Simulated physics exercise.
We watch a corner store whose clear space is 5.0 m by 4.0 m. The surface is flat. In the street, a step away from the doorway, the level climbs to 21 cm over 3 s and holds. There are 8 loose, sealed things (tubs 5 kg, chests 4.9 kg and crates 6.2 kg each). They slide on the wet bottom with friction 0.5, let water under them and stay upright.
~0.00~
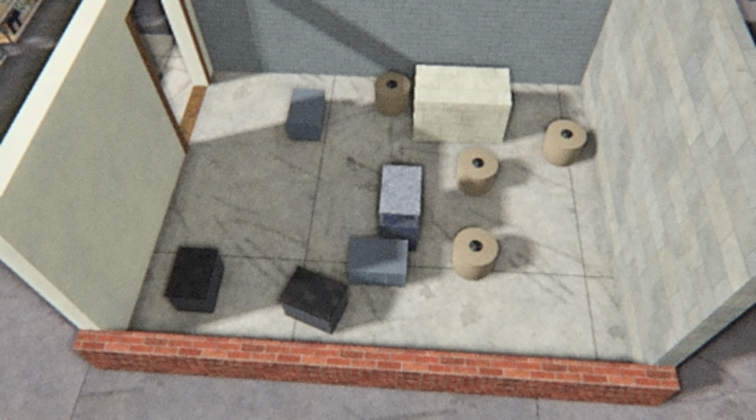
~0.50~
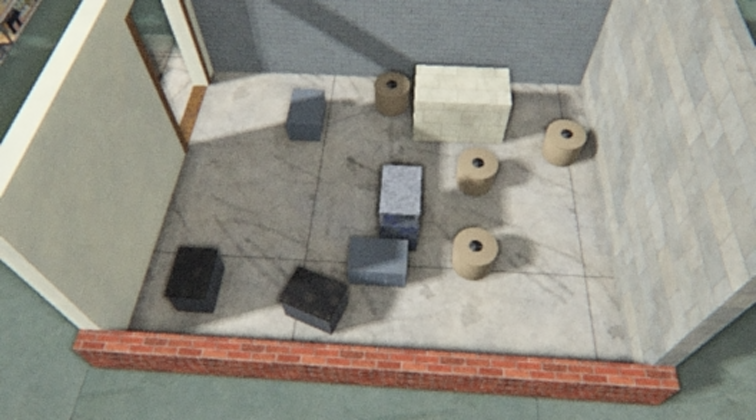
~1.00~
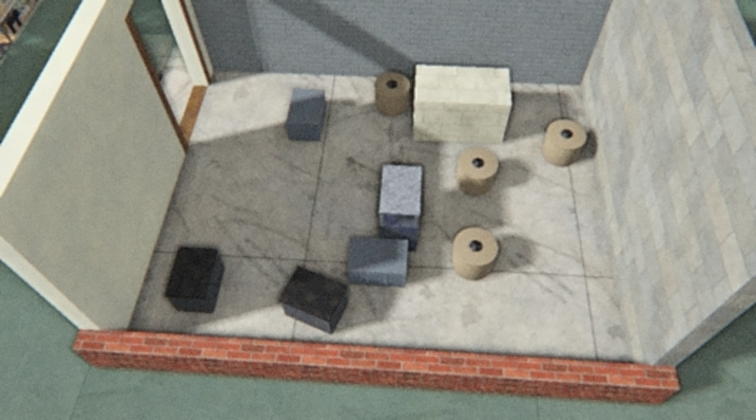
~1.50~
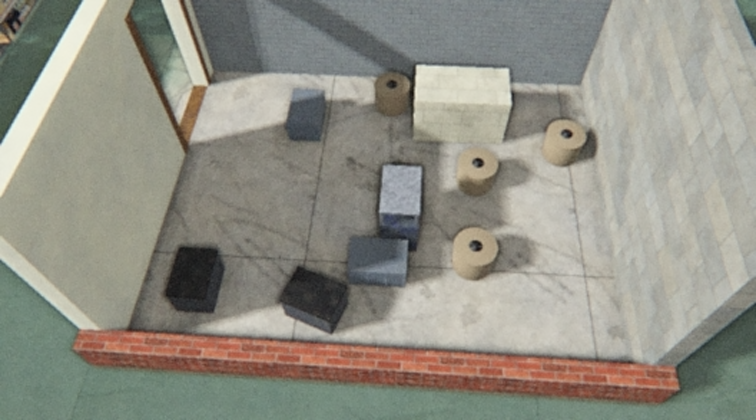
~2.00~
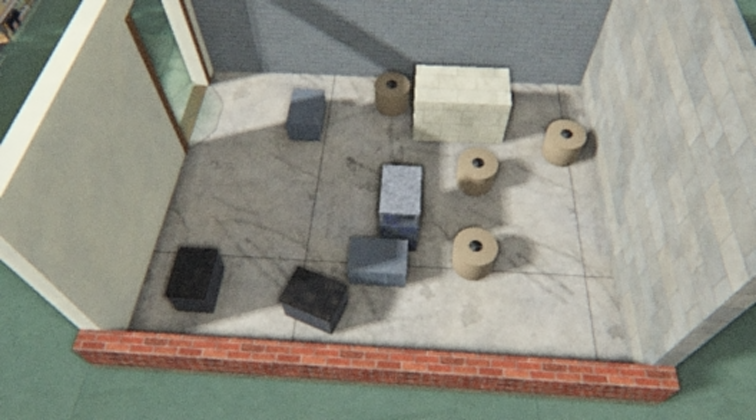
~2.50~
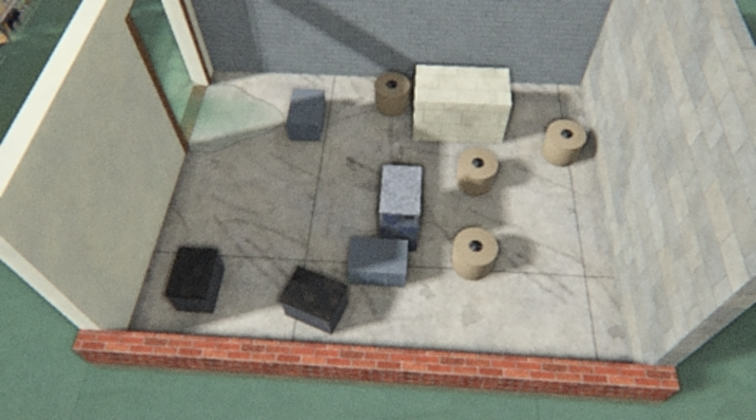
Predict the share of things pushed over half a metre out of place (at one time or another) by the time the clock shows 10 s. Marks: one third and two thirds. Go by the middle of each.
Share: Two thirds or above.
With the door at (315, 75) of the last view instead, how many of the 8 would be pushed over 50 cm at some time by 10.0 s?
Then 5.
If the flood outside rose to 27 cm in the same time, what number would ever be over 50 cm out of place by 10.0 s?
Then 8.
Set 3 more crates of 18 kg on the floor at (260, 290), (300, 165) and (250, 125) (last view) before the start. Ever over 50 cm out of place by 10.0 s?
In that order: Less, over, more.
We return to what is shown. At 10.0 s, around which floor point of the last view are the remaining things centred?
Near (445, 275).
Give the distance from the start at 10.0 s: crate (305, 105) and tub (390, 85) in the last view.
In that order: 400 cm, 200 cm.
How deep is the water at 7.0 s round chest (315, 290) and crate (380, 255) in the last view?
Roughly 3 and 2 cm.
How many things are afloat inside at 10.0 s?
7 of them.
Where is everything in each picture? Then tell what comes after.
The first picture shows a tub at (567, 134) rests on the ground; a tub at (476, 246), on the bottom; water covers 0.0 m2; 0 of 8 have shifted.
The second picture shows a tub at (567, 134), on the bottom; a tub at (476, 246), on the bottom; water covers 0.0 m2; 0 of 8 have shifted.
The third picture shows a tub at (567, 134), on the bottom; a tub at (476, 246) rests on the ground; water covers 0.0 m2; 0 of 8 have shifted.
The fourth picture shows a tub at (567, 134), on the bottom; a tub at (476, 246), on the bottom; water covers 0.0 m2; 0 of 8 have shifted.
The fifth picture shows a tub at (567, 134) rests on the ground; a tub at (476, 246) rests on the ground; water covers 0.2 m2; 0 of 8 have shifted.
The sixth picture shows a tub at (567, 134), on the bottom; a tub at (476, 246), on the bottom; 0.9 m2 under water; 0 of 8 have shifted.
After 3.5 s 0 of 8 are over 50 cm from their spots; 0 afloat.
After 4.5 s 1 of 8 are over 50 cm from their spots; 1 afloat.
After 7.0 s 4 of 8 are over 50 cm from their spots; 3 afloat.
After 10.0 s 6 of 8 are over 50 cm from their spots, and 6 have been at some point; 7 afloat.
